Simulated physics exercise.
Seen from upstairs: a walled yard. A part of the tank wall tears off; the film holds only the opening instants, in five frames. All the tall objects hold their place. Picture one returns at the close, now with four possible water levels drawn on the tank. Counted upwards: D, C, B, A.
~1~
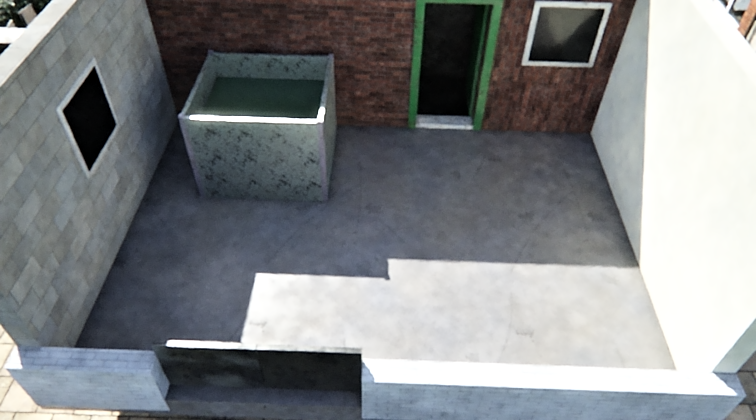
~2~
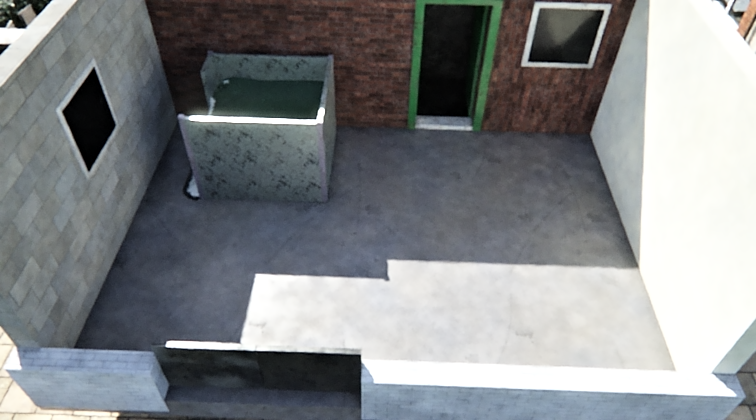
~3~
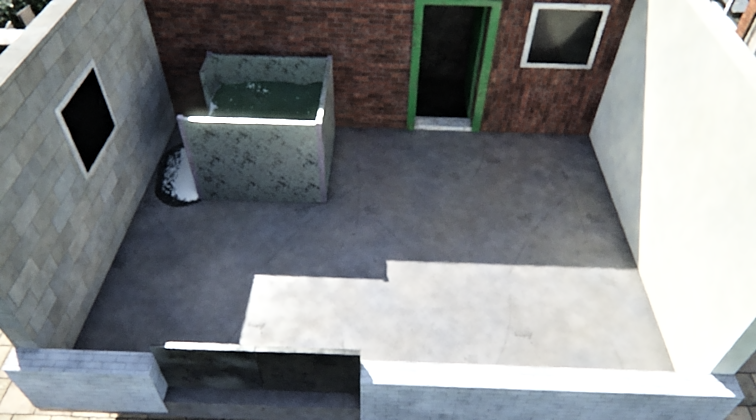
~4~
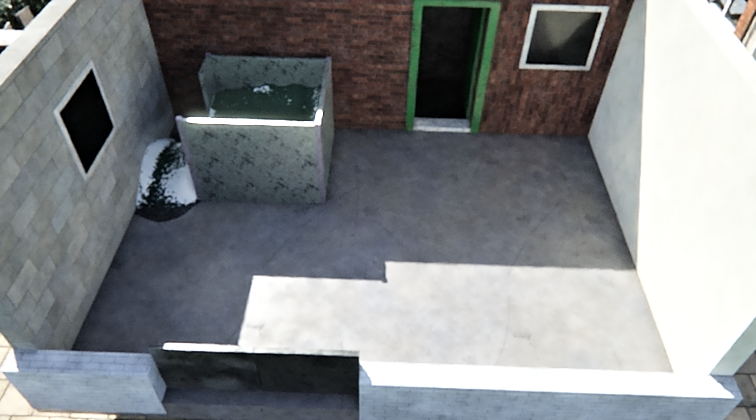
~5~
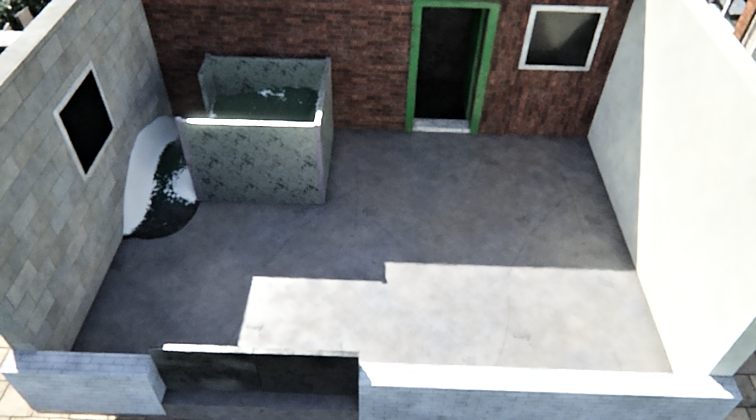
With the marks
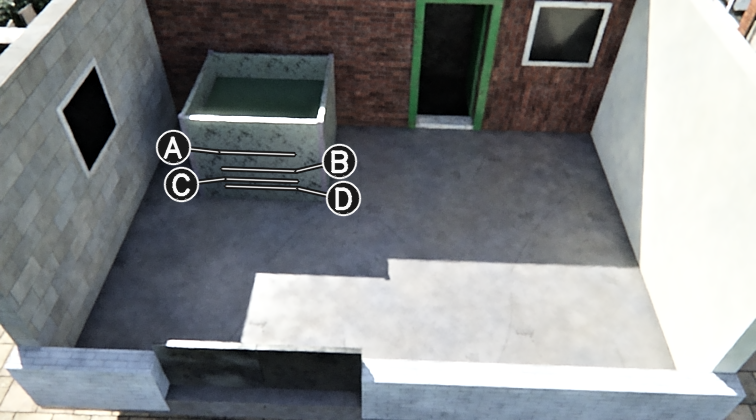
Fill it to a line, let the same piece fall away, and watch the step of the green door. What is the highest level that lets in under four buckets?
Go for A.
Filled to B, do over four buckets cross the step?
No.
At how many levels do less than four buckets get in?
All of them.
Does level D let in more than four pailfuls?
No.
In white, A at (256, 153); B at (259, 169); C at (260, 180); D at (262, 187); from the bottom up D, C, B, A.
For level A, a bucket or two gets in.
For level B, nothing gets over.
For level C, nothing gets over.
For level D, nothing gets over.
